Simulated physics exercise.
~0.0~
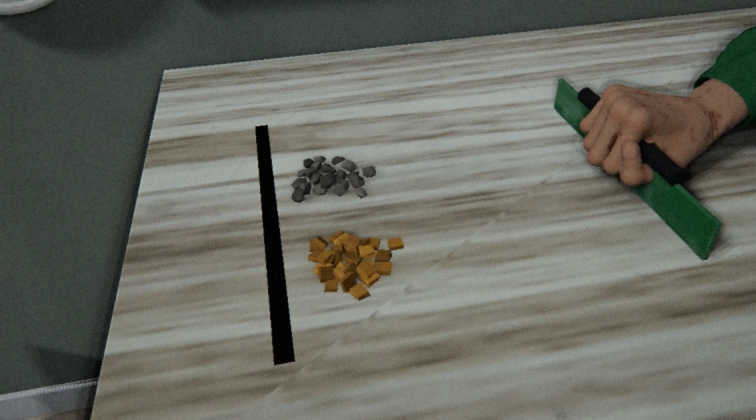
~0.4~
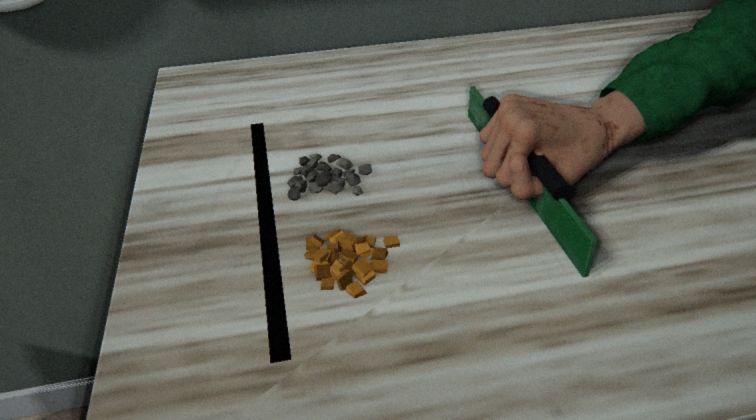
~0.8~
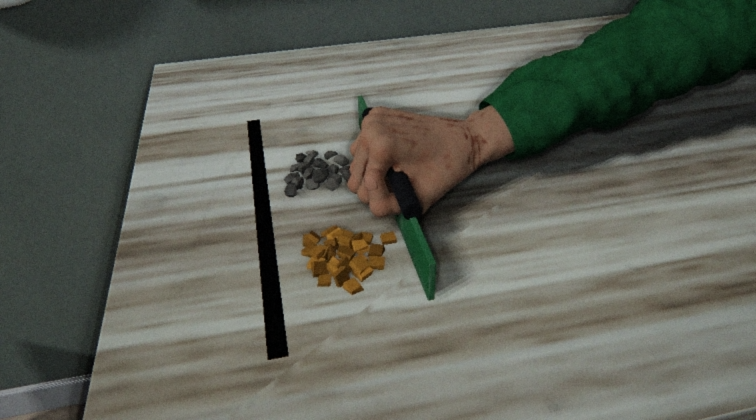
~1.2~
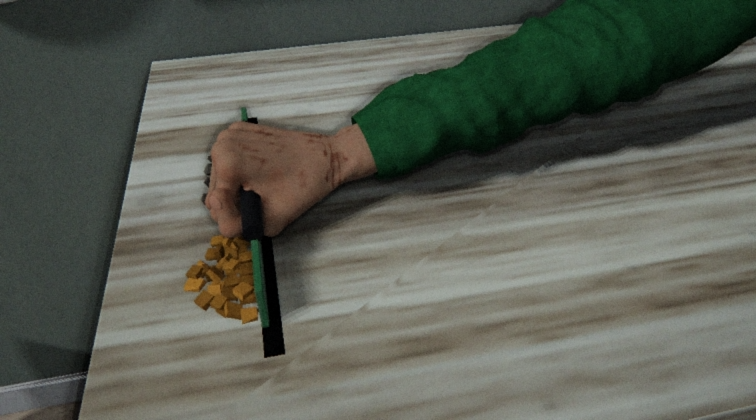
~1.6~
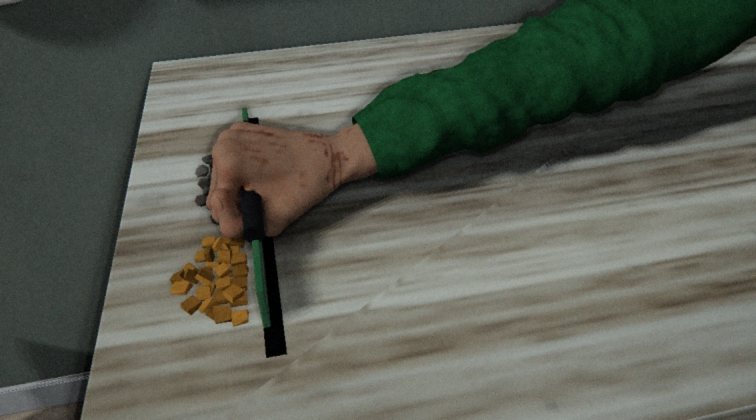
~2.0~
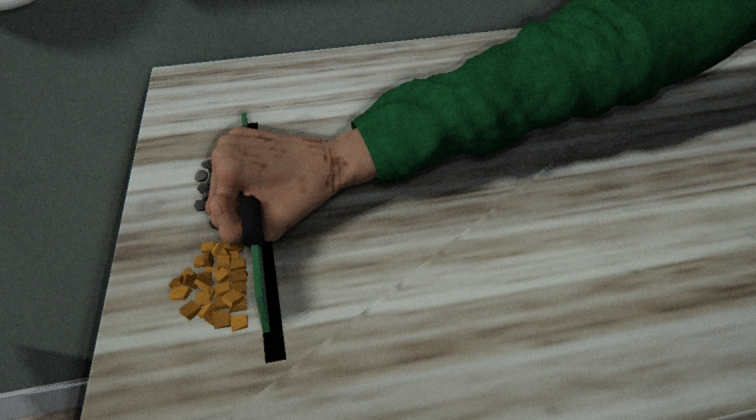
A hand in a green sleeve slid a green scraper left across the table, pushing a heap of grey pebbles and a heap of orange chunks past a black tape strip, then stopped at the tape, with the visible pieces still on the table.
